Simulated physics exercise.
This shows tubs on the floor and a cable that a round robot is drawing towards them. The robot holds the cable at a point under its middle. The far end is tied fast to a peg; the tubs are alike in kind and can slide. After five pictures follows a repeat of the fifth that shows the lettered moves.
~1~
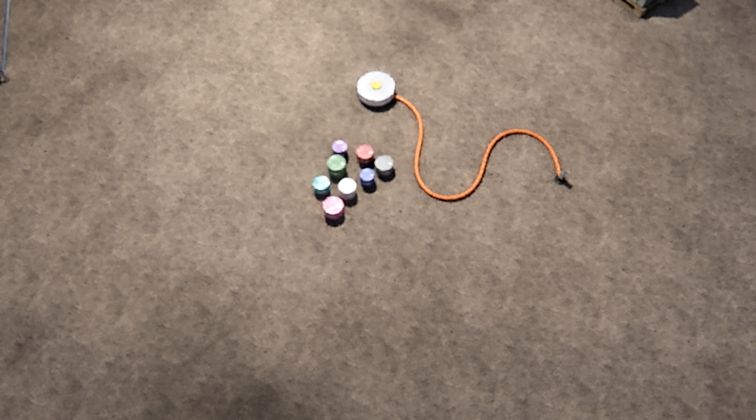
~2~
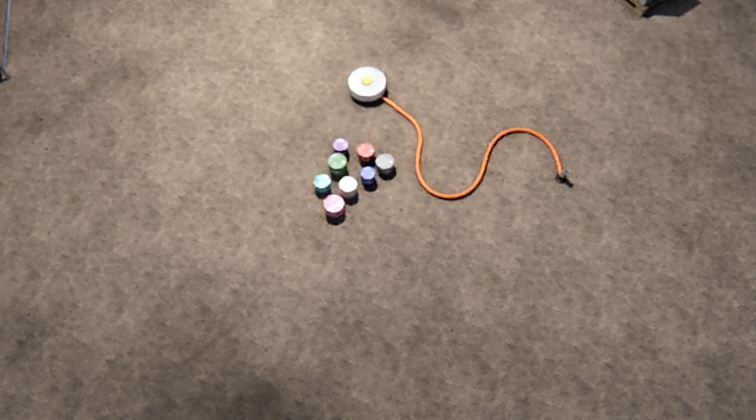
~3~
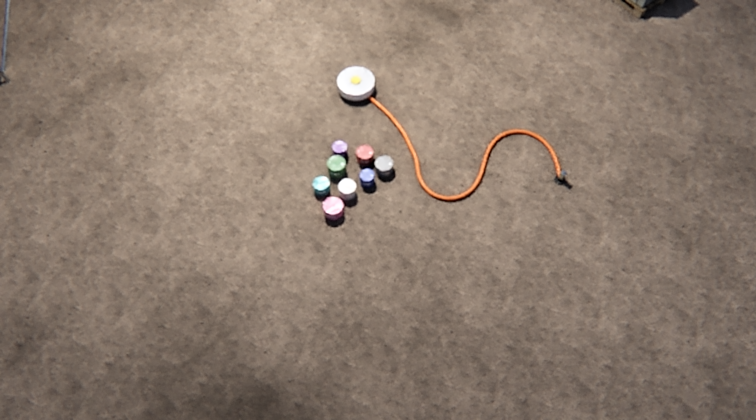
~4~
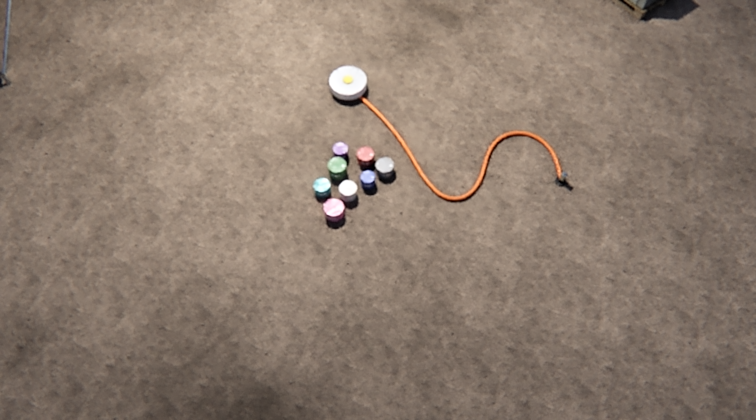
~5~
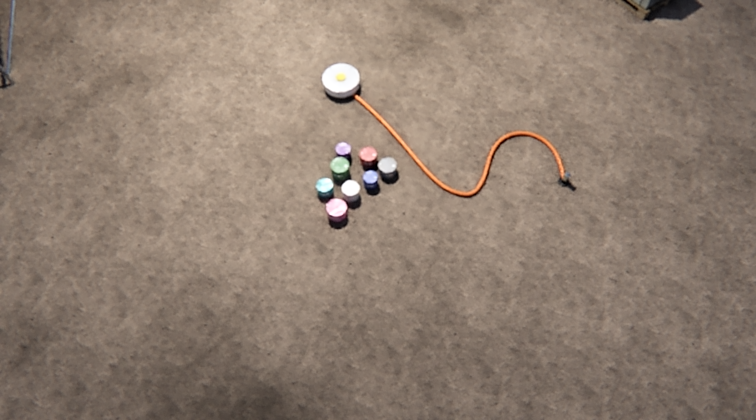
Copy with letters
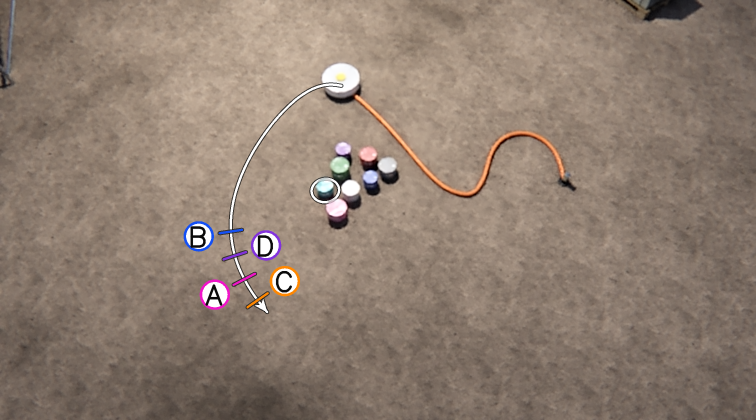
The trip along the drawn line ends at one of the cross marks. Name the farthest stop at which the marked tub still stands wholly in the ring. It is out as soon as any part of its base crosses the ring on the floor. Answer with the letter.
No farther than A.
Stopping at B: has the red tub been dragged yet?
No.
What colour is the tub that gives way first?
The purple tub.
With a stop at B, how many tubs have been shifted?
The count is none.
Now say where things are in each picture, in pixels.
In the first picture, grey tub (384, 166); purple tub (340, 150); green tub (337, 166).
In the second picture, robot (367, 85); pink tub (334, 206).
In the third picture, robot (356, 85); peg (562, 176).
In the fourth picture, robot (348, 84); white tub (348, 191).
In the fifth picture, robot (341, 82); grey tub (387, 168); purple tub (343, 152); green tub (340, 169).
On the marked copy, A at (244, 279); B at (231, 232); C at (258, 300); D at (235, 256); the ring at (325, 190); the route from (342, 86) via (242, 174) to (267, 312).
Taking A. A third of the way, robot (270, 121); turquoise tub (325, 188).
Two thirds of the way, robot (232, 198); turquoise tub (325, 188).
When it is over, robot (243, 276); red tub (371, 164); purple tub (355, 166); green tub (341, 174); turquoise tub (325, 188); the turquoise tub is still in its ring.
As for the rest, B is safe but short; C drags the ringed tub to (332, 196); D is safe but short.
